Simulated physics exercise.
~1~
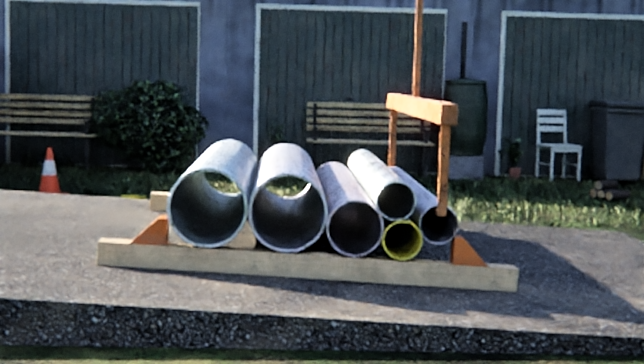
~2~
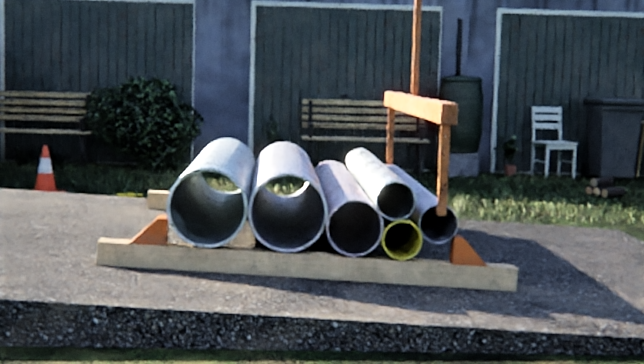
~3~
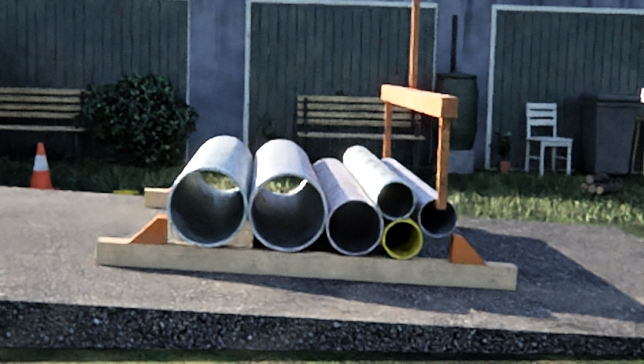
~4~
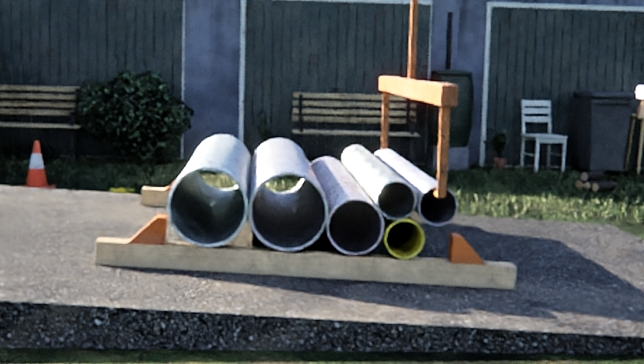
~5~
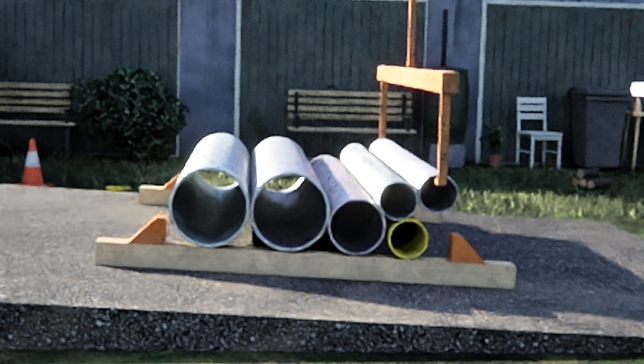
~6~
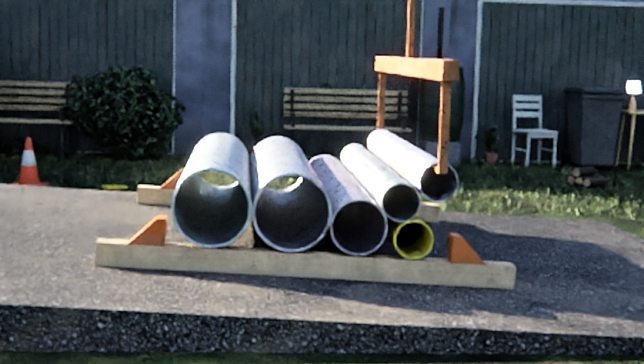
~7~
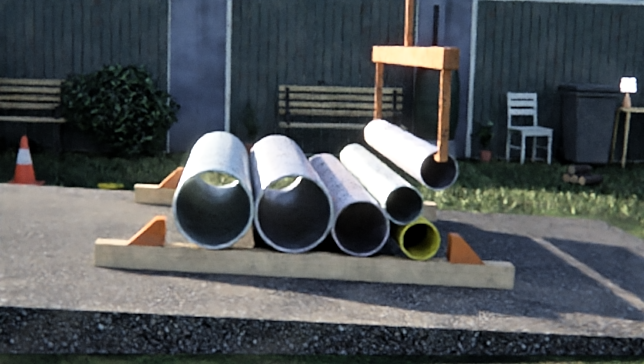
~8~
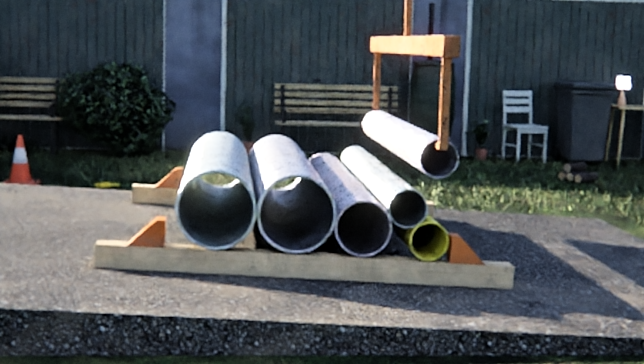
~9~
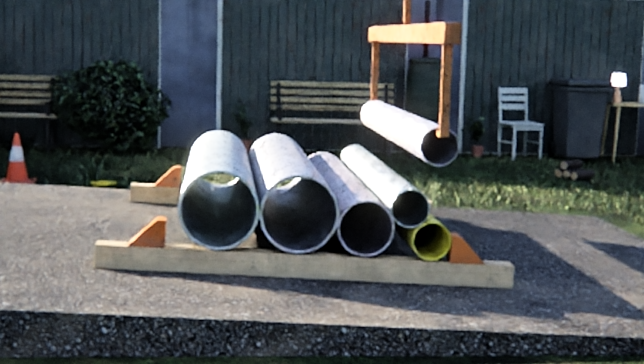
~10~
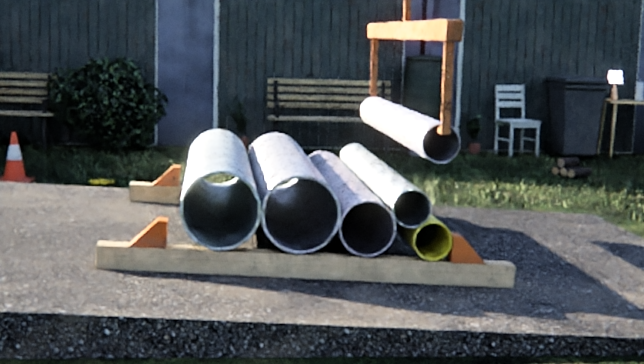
Six hollow pipes, one of them yellow and the rest grey, lie with their open ends facing us on wooden bearers with orange wedges, with benches, a bush and a dark wall behind. The two widest are at the left, while the small yellow one sits low at the right beneath two narrower grey ones. An orange lifting frame raises the rightmost grey pipe steadily up and clear of the stack. The yellow pipe rolls a little way right towards the wedge, and neighbouring grey pipes shift slightly after it. Finally, the lifted pipe hangs above the others, which rest together on the bearers.
